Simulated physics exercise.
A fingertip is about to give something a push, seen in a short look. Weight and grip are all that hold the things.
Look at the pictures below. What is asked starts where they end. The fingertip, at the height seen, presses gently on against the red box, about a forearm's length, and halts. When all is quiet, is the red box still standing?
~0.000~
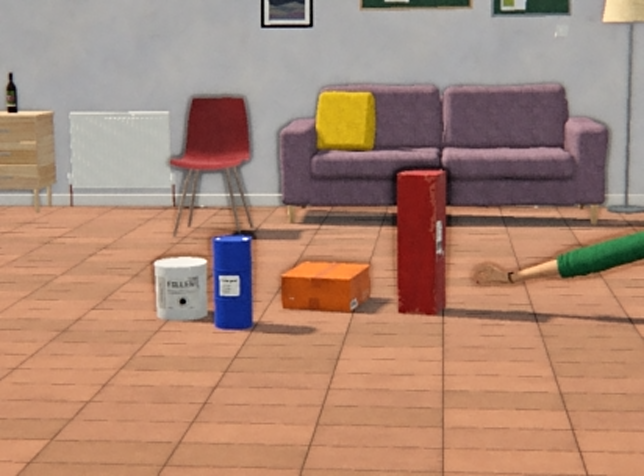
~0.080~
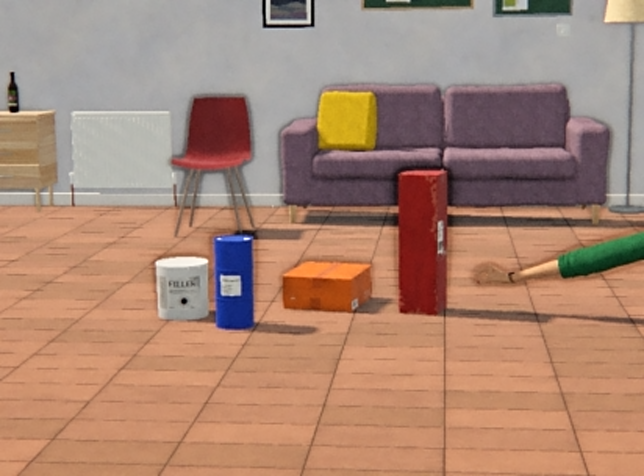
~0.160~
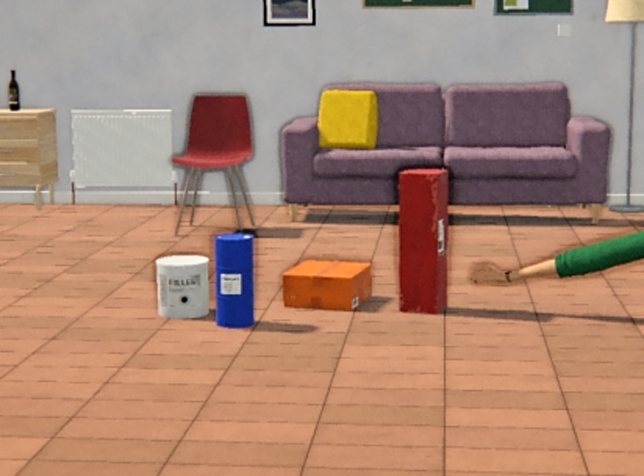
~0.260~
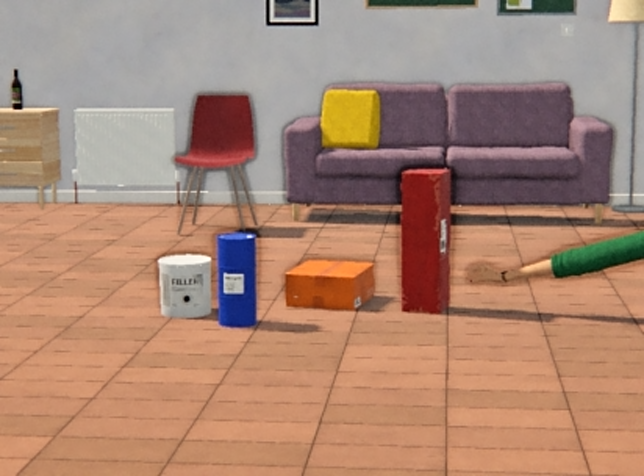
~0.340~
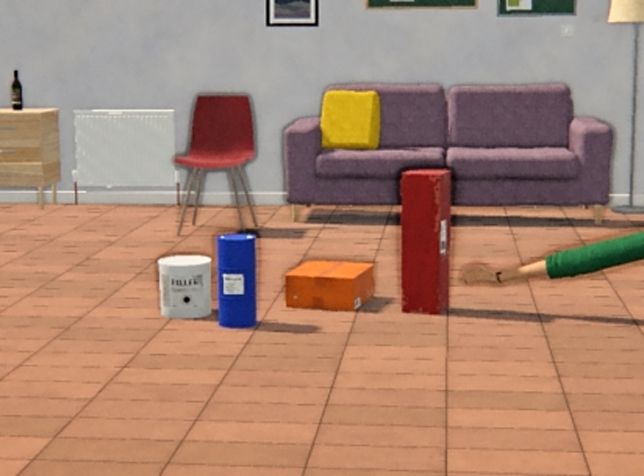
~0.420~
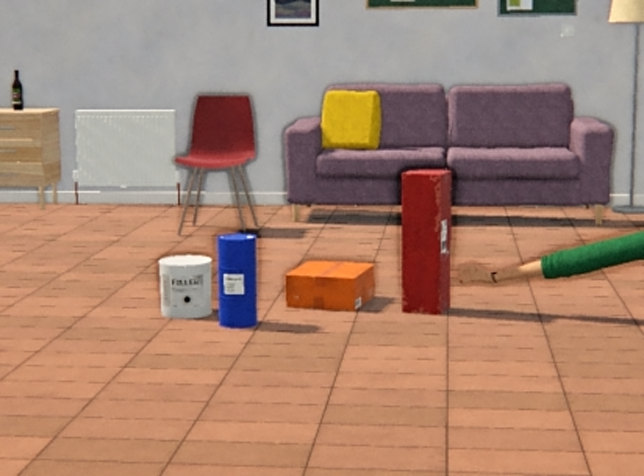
It does not pitch over.
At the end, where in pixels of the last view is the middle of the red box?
Near pixel (356, 240).
By 0.82 s, red box moved a little near (412, 241).
By 1.22 s, red box moved about its own width near (387, 240).
By 1.42 s, red box moved about its own width near (374, 240).
By 1.62 s, red box moved well along near (362, 240).
When it is over (2.3 s), moved from the start, red box. End places, in pixels of the last picture, red box near (356, 240).
